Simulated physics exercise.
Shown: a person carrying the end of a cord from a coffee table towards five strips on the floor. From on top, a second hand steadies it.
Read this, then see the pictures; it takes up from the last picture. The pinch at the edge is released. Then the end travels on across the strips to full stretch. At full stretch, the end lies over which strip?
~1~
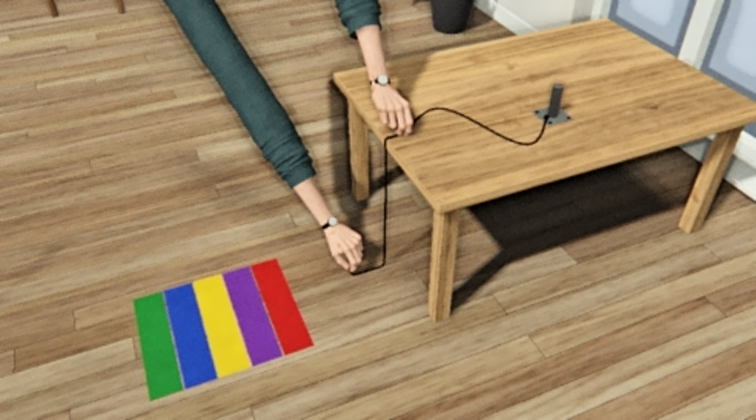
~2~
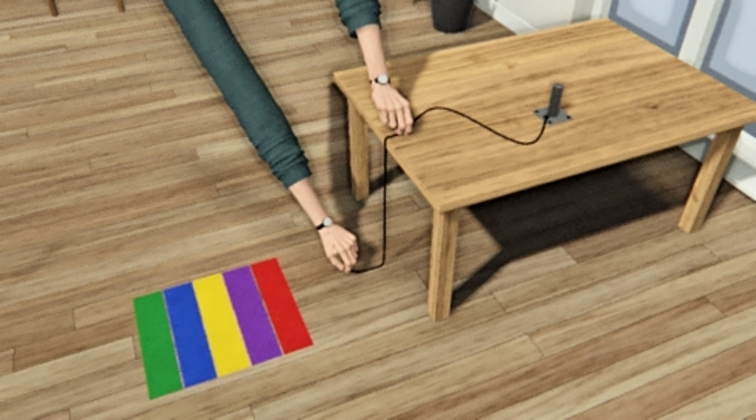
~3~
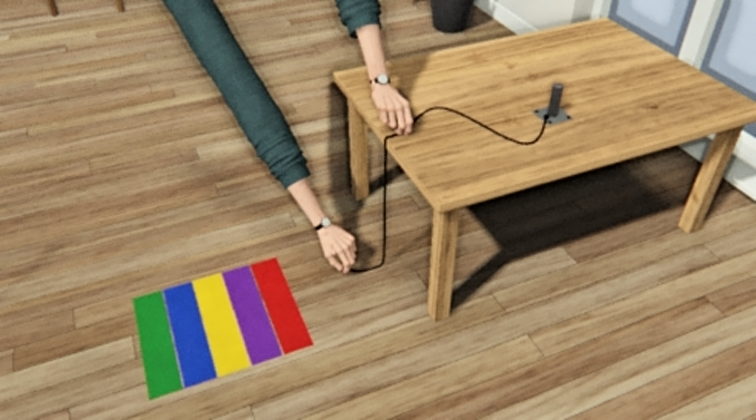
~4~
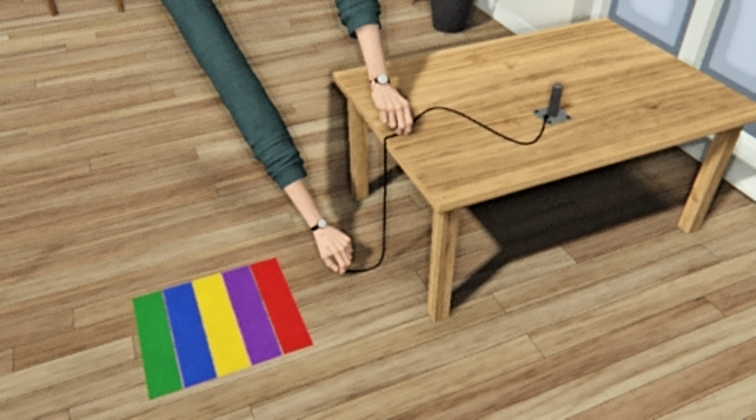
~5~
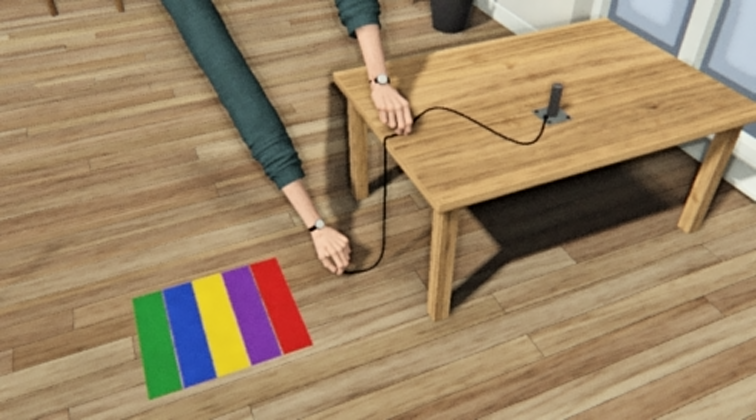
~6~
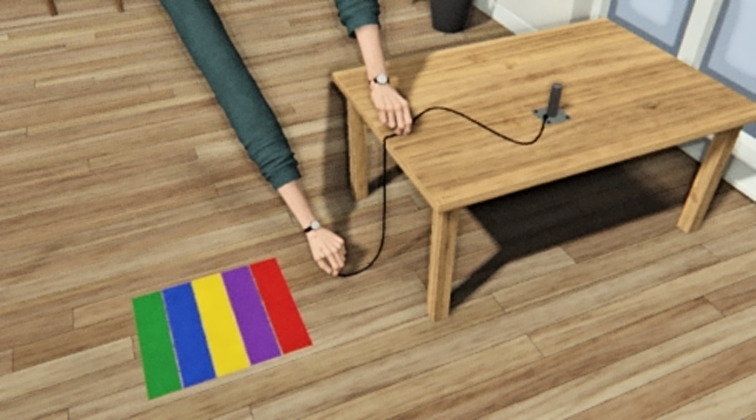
Over the green strip.
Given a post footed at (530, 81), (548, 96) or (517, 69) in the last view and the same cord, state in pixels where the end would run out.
Close to (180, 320), (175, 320) and (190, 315) in that order.
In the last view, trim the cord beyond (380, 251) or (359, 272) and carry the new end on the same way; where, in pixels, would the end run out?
Case by case: Roughly (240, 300), then roughly (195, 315).
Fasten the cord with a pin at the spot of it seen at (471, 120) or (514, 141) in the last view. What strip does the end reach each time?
That would give yellow the first time and blue the second.
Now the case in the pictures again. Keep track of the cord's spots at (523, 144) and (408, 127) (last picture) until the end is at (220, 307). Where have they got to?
They move to (487, 125) and (375, 189) respectively.
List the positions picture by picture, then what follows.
End (350, 268); red (292, 333); purple (261, 343); yellow (229, 354); blue (197, 364); green (163, 376), in the first frame.
End (345, 269); cord through (541, 133) (487, 128) (428, 110) (386, 144) (385, 202) (384, 252), in the second frame.
End (343, 269), in the third frame.
End (339, 270); cord through (541, 133) (487, 128) (428, 110) (386, 144) (385, 202) (383, 253), in the fourth frame.
End (337, 271), in the fifth frame.
End (333, 272); cord through (540, 133) (486, 128) (427, 110) (385, 144) (385, 202) (379, 253), in the sixth frame.
Soon after, end near (220, 307); over yellow.
Then, end near (178, 320); over blue.
At full stretch, end near (153, 327); over green. The end stops over the green strip.
